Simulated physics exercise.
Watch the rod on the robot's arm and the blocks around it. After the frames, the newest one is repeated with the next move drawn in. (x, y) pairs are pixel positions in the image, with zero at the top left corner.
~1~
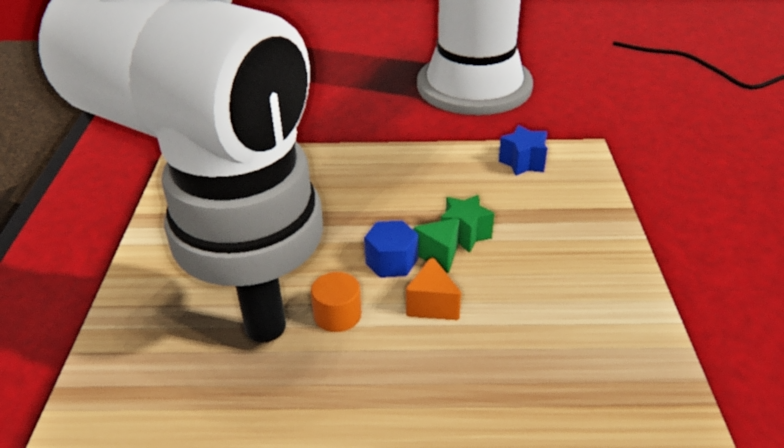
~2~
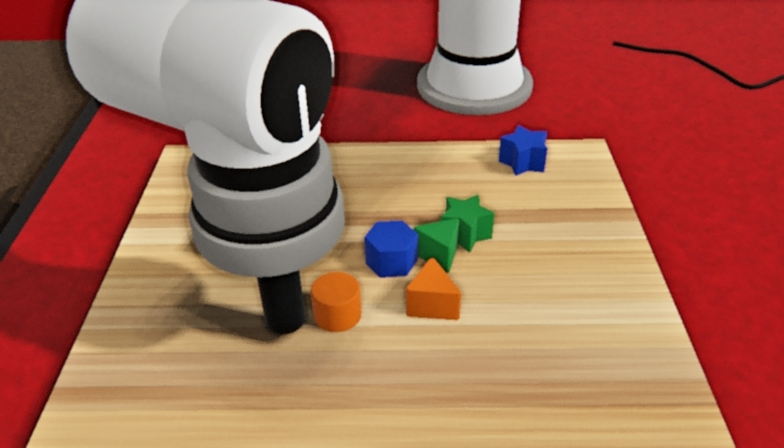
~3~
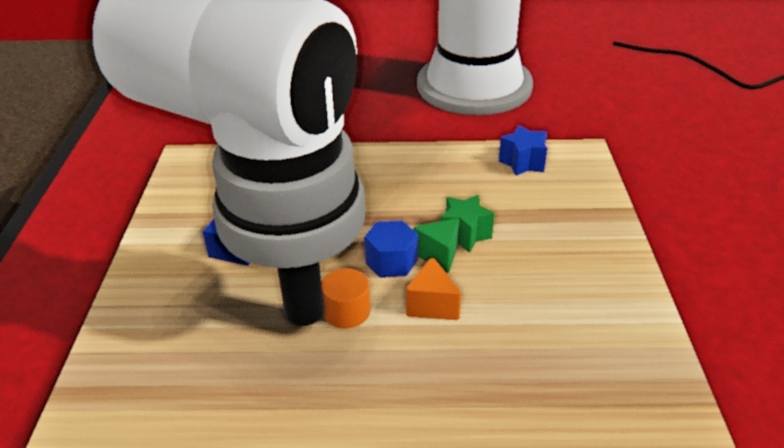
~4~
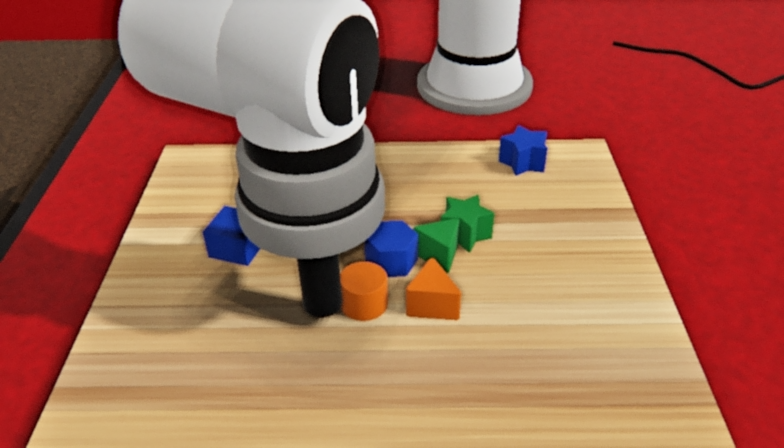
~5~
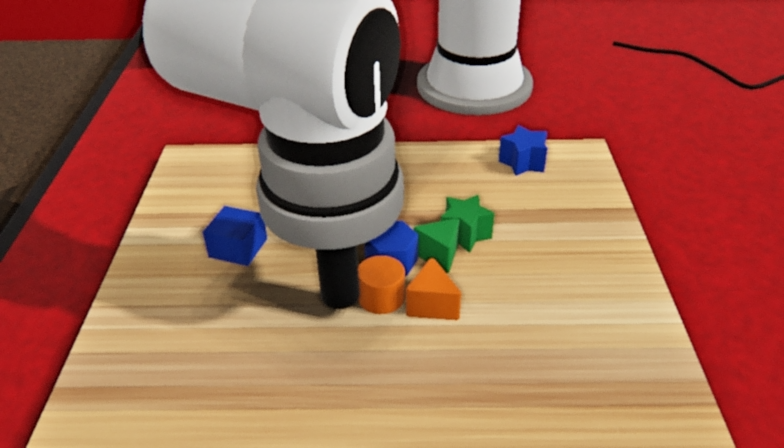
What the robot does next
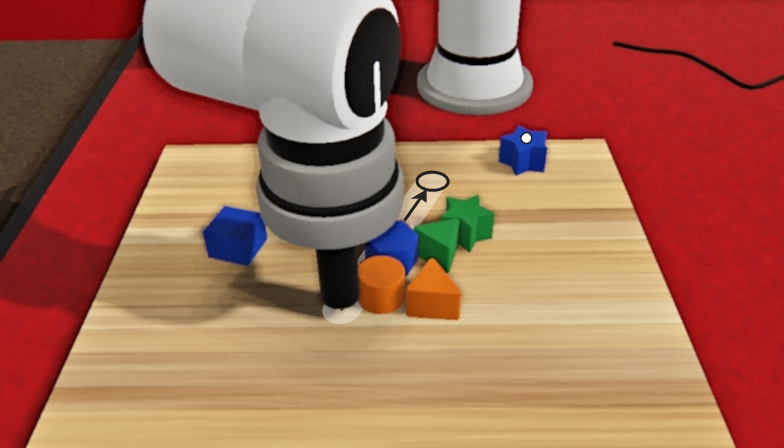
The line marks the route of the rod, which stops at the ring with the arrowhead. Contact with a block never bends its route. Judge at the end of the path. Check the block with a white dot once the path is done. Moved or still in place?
Right where it was.
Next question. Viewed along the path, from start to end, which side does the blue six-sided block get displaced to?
Off to the right side.
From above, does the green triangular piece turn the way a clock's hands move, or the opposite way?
Verdict: Clockwise.
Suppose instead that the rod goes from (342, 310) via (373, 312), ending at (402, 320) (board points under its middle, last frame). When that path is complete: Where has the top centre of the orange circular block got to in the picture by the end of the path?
I'd expect the centre of its top face to be at (415, 264).
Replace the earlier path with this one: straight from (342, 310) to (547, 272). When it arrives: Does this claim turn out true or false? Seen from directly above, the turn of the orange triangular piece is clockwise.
That claim is true.
Path on the board, from (342, 310) to (433, 181); the dot is on the blue star.
The first path, step by step. One third of the way, rod at (376, 248); orange circular block at (400, 265); blue six-sided block at (408, 217); green triangular piece at (447, 226), turned 55° clockwise.
Two thirds of the way, rod at (406, 206); orange circular block at (400, 265); blue six-sided block at (446, 189), turned 35° clockwise; green triangular piece at (449, 226), turned 75° clockwise.
At the end, rod at (433, 170); orange circular block at (400, 265); blue six-sided block at (456, 183), turned 55° clockwise; green triangular piece at (449, 226), turned 75° clockwise; blue star in place.
